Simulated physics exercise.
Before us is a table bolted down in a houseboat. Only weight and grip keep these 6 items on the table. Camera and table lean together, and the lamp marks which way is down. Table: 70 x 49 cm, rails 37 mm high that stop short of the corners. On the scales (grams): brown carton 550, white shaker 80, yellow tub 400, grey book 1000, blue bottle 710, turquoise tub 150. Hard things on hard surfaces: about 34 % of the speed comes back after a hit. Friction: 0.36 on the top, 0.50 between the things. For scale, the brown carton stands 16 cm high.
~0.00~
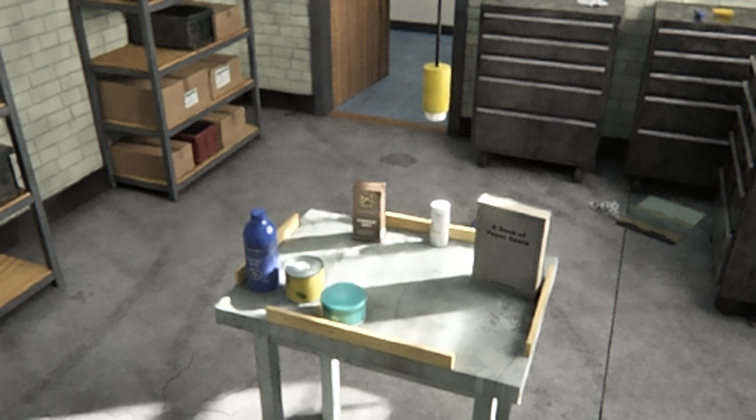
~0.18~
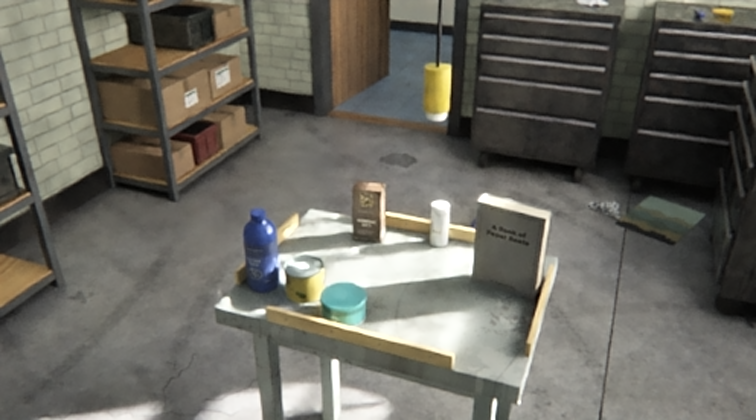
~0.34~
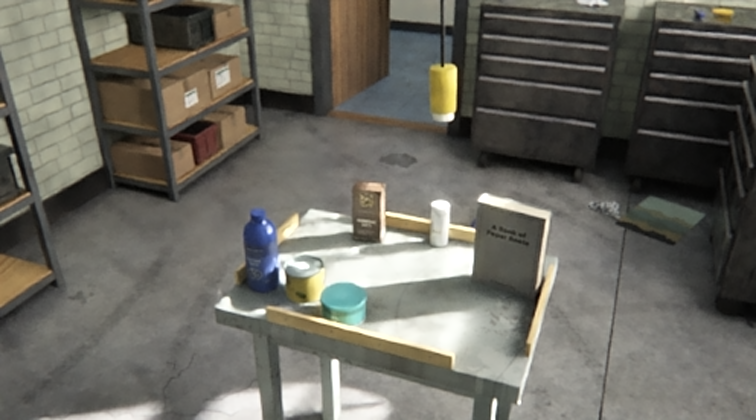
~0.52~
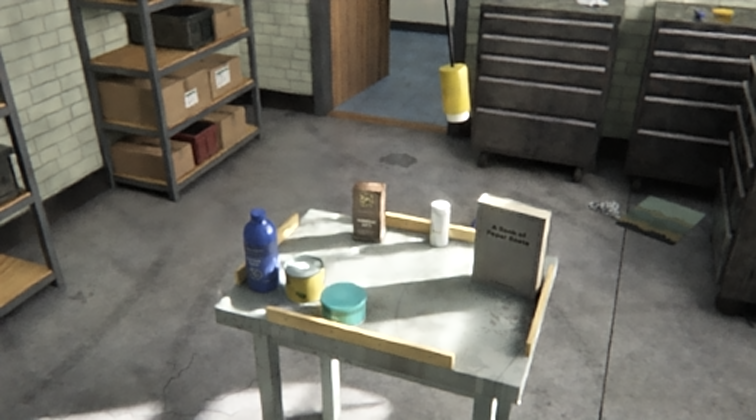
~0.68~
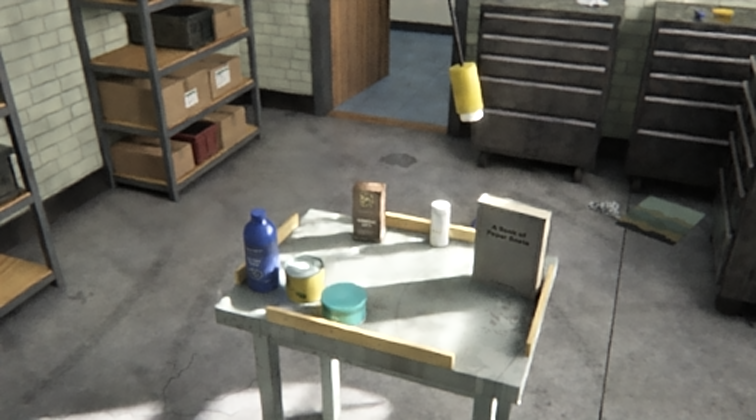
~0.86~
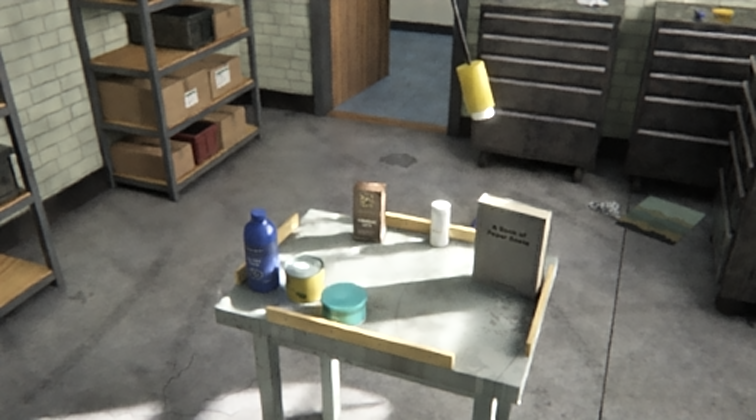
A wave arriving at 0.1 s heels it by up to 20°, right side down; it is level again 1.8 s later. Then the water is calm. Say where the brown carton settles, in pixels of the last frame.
Look near (370, 212).
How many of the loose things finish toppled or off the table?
That comes to 0.
After 1.06 s, heel 20°, right side down.
After 1.46 s, heel 10°, right side down.
After 1.86 s, boat level.
After 2.16 s, brown carton resting near (370, 212).
At rest (2.4 s), all 6 in place, give or take 5 cm. Seen from the same camera at the end, brown carton near (370, 212).
